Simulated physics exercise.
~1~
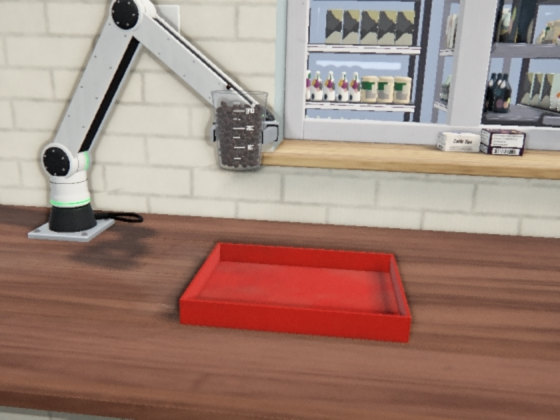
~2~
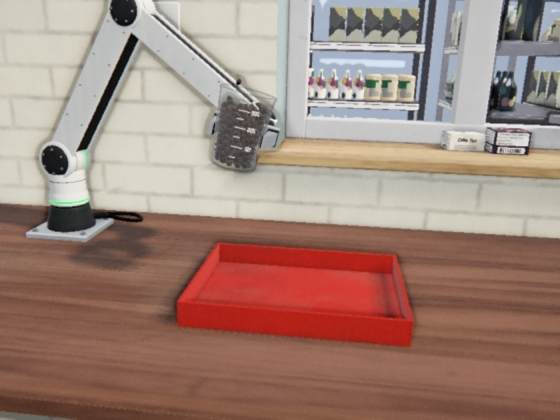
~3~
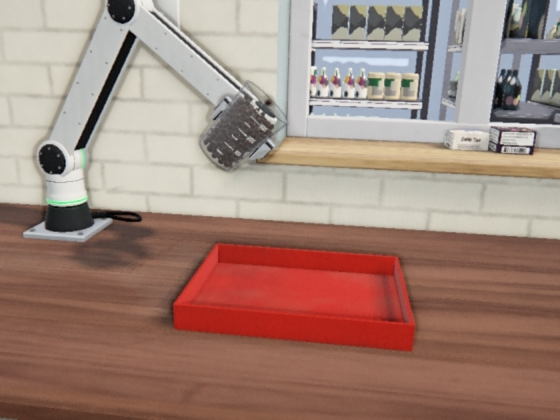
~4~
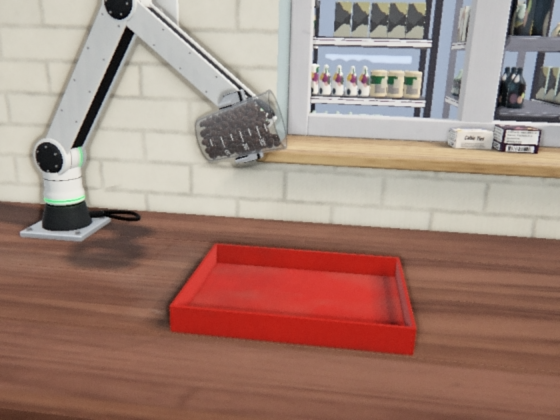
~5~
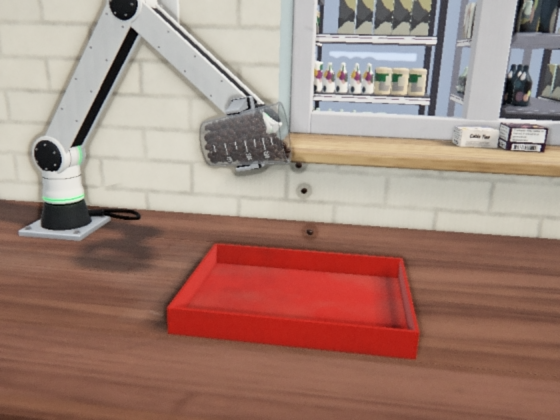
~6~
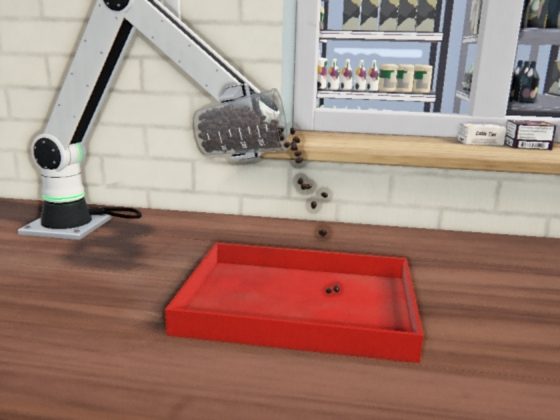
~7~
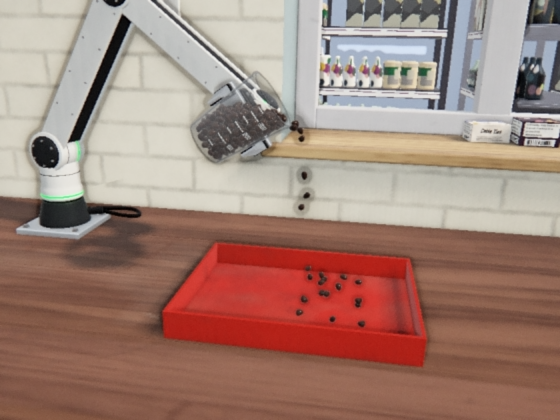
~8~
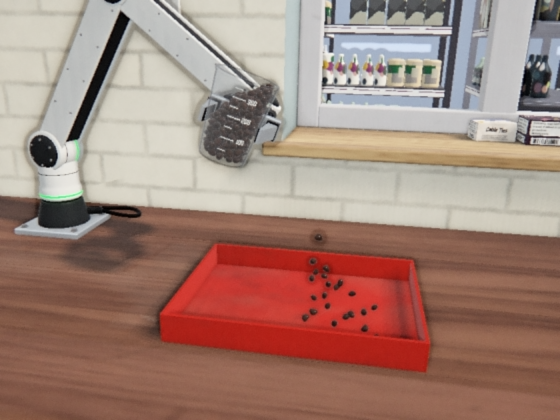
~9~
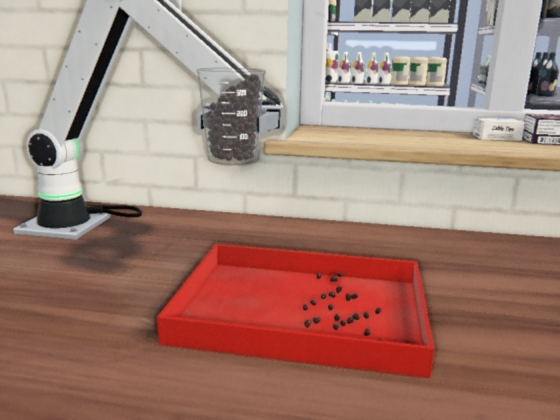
The clip shows a robot arm tilting a clear cup of dark beans above a red tray on a wooden table, spilling a small portion into the tray, then turning the cup upright again, with most of the beans still inside and some scattered across the tray.
